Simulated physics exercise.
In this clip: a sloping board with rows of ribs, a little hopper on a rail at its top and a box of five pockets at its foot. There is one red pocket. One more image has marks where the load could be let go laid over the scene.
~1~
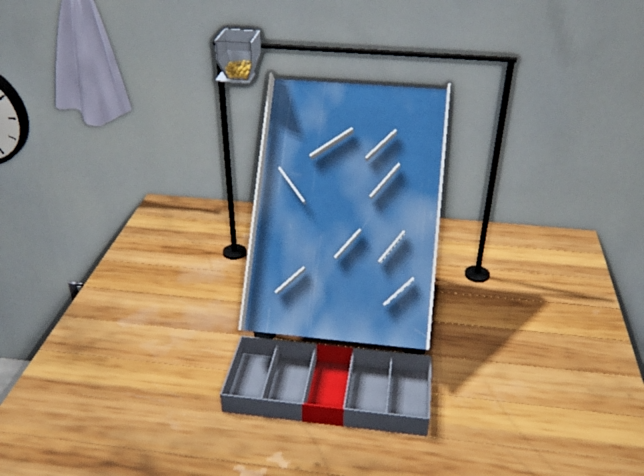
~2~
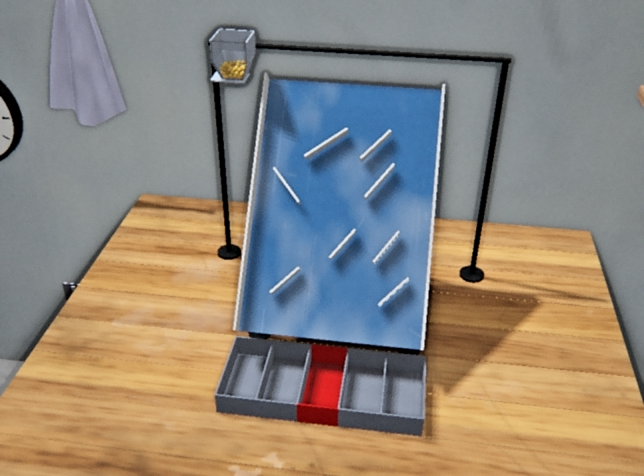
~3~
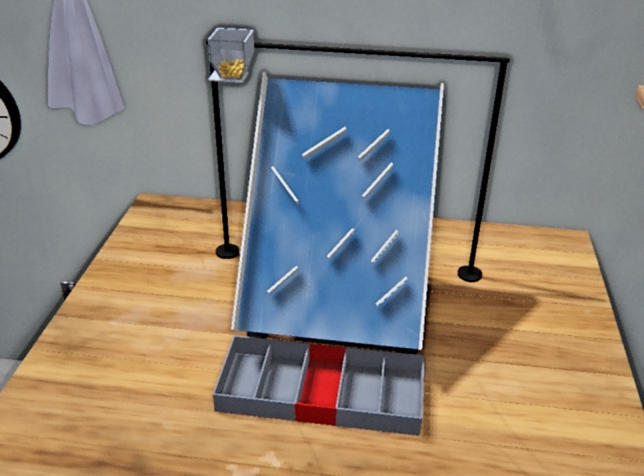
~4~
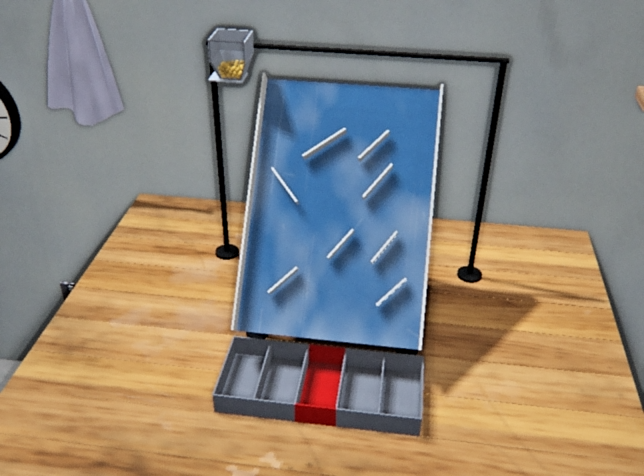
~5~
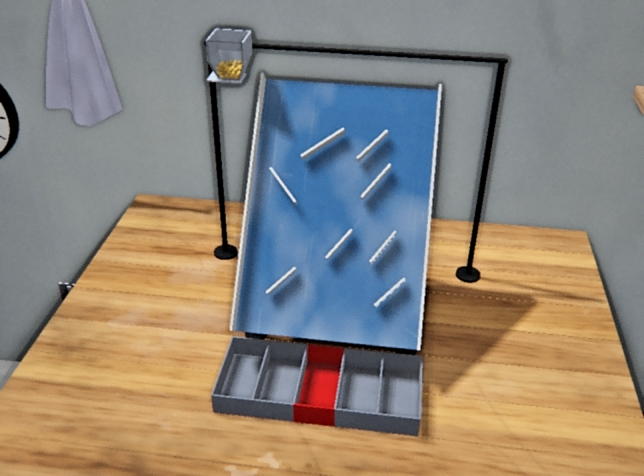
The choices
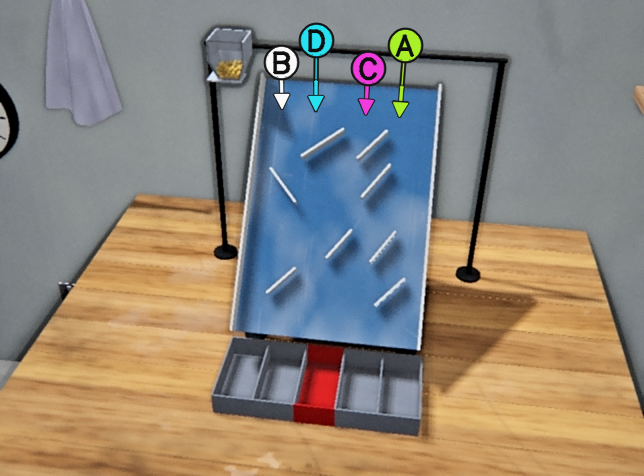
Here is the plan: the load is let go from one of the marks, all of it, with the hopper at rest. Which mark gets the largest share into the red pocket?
Mark D.
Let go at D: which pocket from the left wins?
The third.
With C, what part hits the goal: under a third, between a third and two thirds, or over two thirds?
It is under a third.
On the marked copy, mark A meets the board at (399, 111); mark B meets the board at (281, 103); mark C meets the board at (365, 109); mark D meets the board at (315, 105).
Choosing A, a small part in the red pocket, about half in other pockets, about a third outside the box.
Choosing B, about a quarter in the red pocket, about half in other pockets, about a quarter outside the box.
Choosing C, a small part in the red pocket, about two thirds in other pockets, about a quarter outside the box.
Choosing D, about half in the red pocket, about a quarter in other pockets, about a quarter outside the box.
